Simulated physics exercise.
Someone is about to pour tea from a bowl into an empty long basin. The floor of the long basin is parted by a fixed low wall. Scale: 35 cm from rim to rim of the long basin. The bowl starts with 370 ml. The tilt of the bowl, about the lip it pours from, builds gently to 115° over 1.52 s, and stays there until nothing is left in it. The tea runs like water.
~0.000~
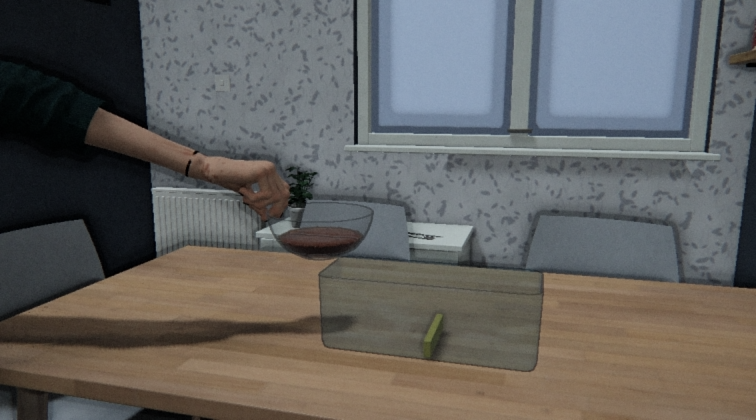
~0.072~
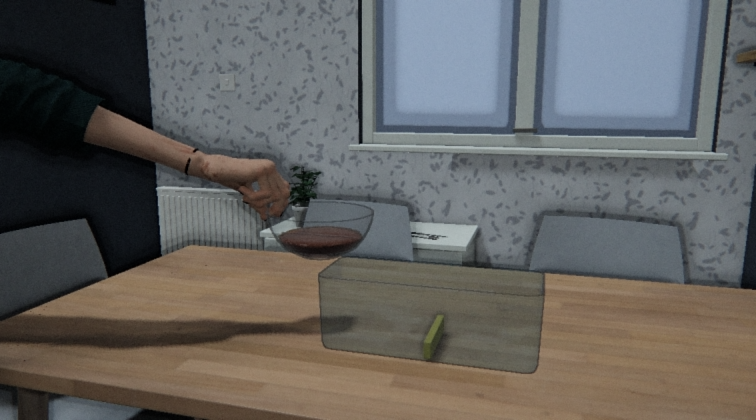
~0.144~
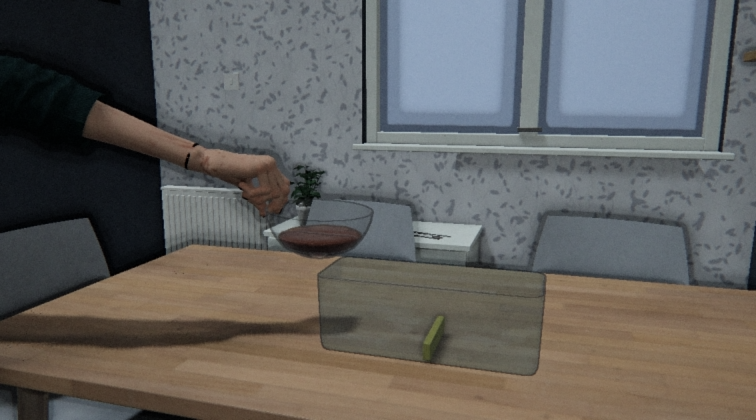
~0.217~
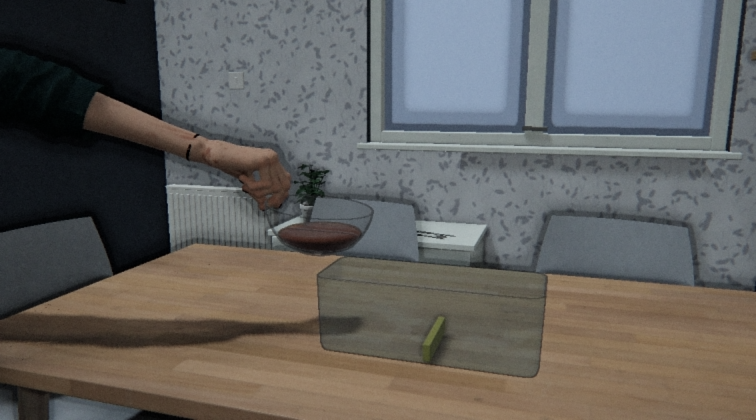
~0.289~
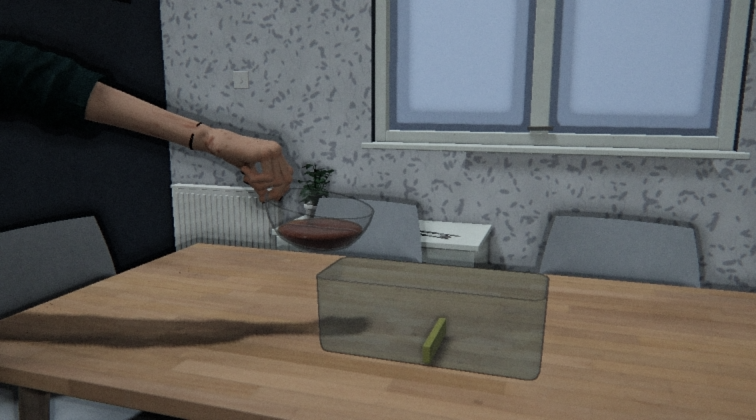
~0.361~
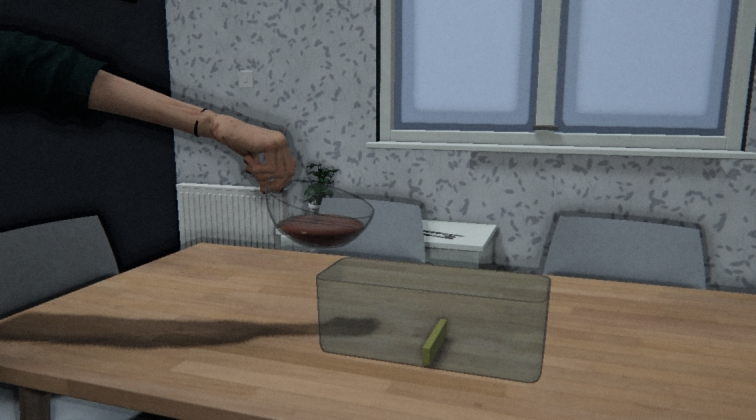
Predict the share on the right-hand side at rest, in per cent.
Roughly 13 per cent is past the wall.
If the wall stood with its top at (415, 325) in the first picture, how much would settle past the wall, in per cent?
In that case some 75 per cent.
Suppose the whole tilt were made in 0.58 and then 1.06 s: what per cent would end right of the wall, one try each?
First 55, then 30 per cent.
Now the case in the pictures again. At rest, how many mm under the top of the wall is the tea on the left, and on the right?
Some 12 mm on the left and 26 mm on the right.
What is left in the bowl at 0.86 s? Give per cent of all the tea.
Some 54 per cent.
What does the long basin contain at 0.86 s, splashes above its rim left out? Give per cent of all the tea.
Some 12 per cent.
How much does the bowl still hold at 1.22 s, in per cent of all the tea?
Some 0 per cent.
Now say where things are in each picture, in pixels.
In the first frame, it leans 0°; its right rim is at (371, 215); the tea meets the walls at (283, 232) and (363, 237); the long basin's rim runs from (330, 266) to (543, 283); the wall's top is at (434, 328).
In the second frame, it leans 1°; its right rim is at (371, 216); the tea meets the walls at (283, 232) and (363, 237).
In the third frame, it leans 3°; its right rim is at (371, 216); the tea meets the walls at (283, 230) and (362, 236).
In the fourth frame, it leans 6°; its right rim is at (370, 216); the tea meets the walls at (283, 227) and (362, 234).
In the fifth frame, it leans 10°; its right rim is at (370, 216); the tea meets the walls at (284, 223) and (362, 230).
In the sixth frame, it leans 15°; its right rim is at (370, 217); the tea meets the walls at (285, 218) and (364, 227).
Then, 0.86 s in, the tilt is 69° and 53 per cent is still to pour, 12 is left of the wall and 0 right of it.
Then, 1.22 s in, the tilt is 105° and 0 per cent is still to pour, 84 is left of the wall and 11 right of it.
Then, 1.61 s in, the tilt is 115° and 0 per cent is still to pour, 87 is left of the wall and 12 right of it.
Then, 2.02 s in, the tilt is 115° and 0 per cent is still to pour, 86 is left of the wall and 13 right of it.
Finally, 86 per cent lies left of the wall, 13 right of it and 1 outside.
